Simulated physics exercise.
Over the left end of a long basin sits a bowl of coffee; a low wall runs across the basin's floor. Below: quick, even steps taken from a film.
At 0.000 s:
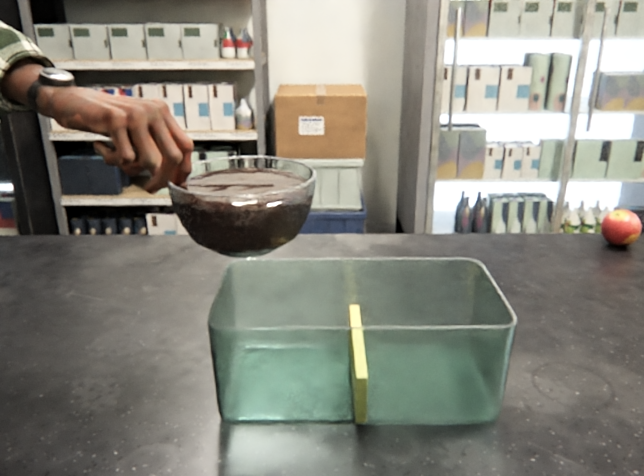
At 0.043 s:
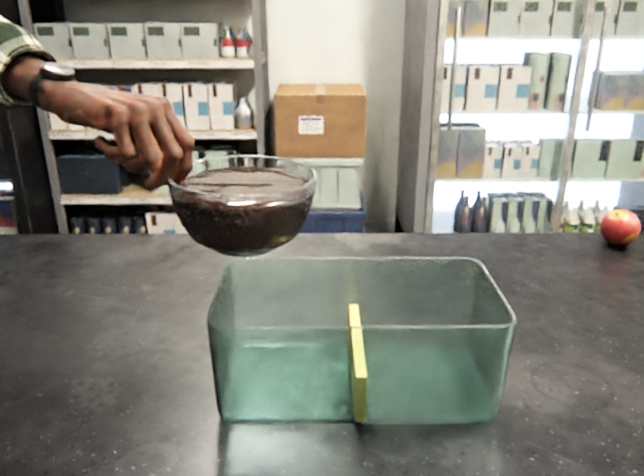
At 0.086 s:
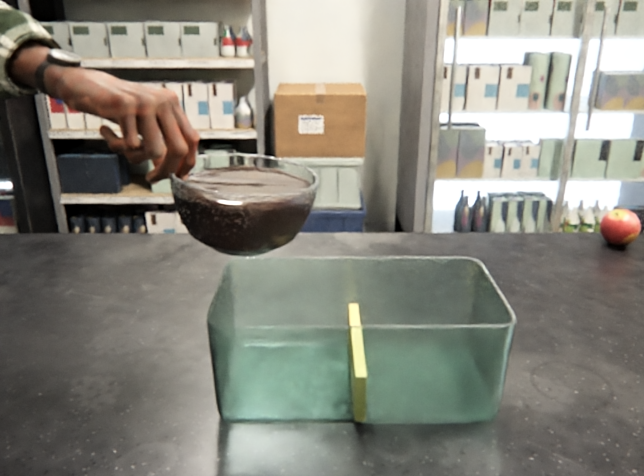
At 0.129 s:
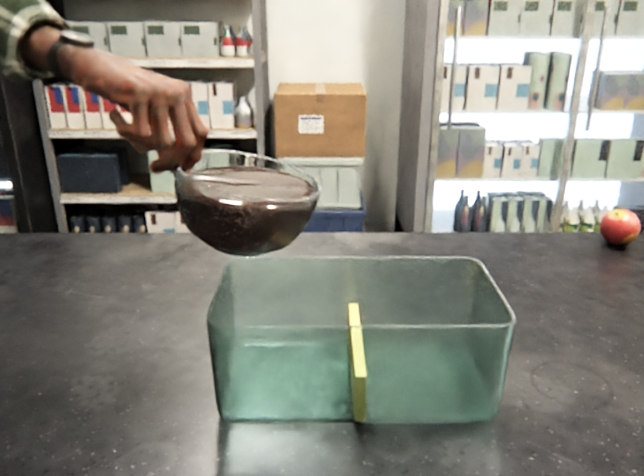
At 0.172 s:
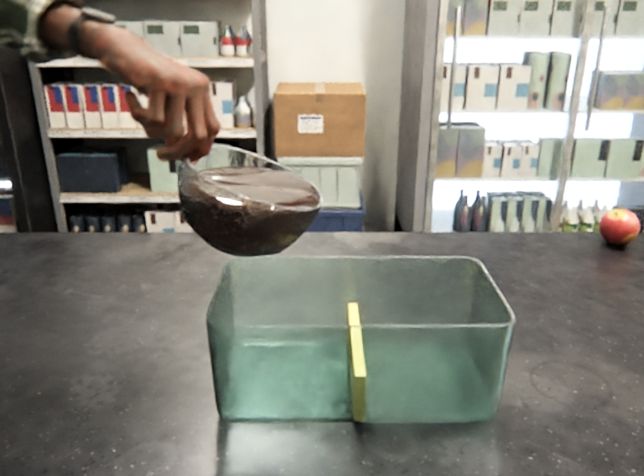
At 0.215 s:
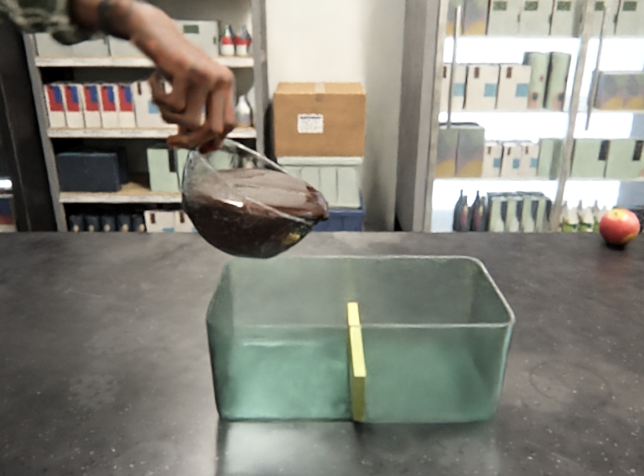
A glass bowl of dark coffee tilts rightward above a basin as a hand lifts its left side.
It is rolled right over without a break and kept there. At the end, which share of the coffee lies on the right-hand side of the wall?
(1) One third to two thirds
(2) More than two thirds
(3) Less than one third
Answer: 1.
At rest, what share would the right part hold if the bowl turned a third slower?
Roughly 55 per cent ends up there.
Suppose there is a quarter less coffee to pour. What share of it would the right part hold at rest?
My estimate is about 30 percent.
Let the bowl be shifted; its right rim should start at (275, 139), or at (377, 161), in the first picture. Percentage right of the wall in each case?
First about 10, then 90 per cent.
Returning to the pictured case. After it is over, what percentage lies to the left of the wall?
I'd put it near 55 per cent.
A moment on, the bowl is tipped on its side and 21 per cent is still to pour, 21 is left of the wall and 33 right of it.
Next, the bowl is tipped on its side and 2 per cent is still to pour, 49 is left of the wall and 44 right of it.
Then the bowl is tipped on its side and 0 per cent is still to pour, 54 is left of the wall and 43 right of it.
Later the bowl is tipped on its side and 0 per cent is still to pour, 54 is left of the wall and 44 right of it.
At rest 54 per cent lies left of the wall, 44 right of it and 2 outside.
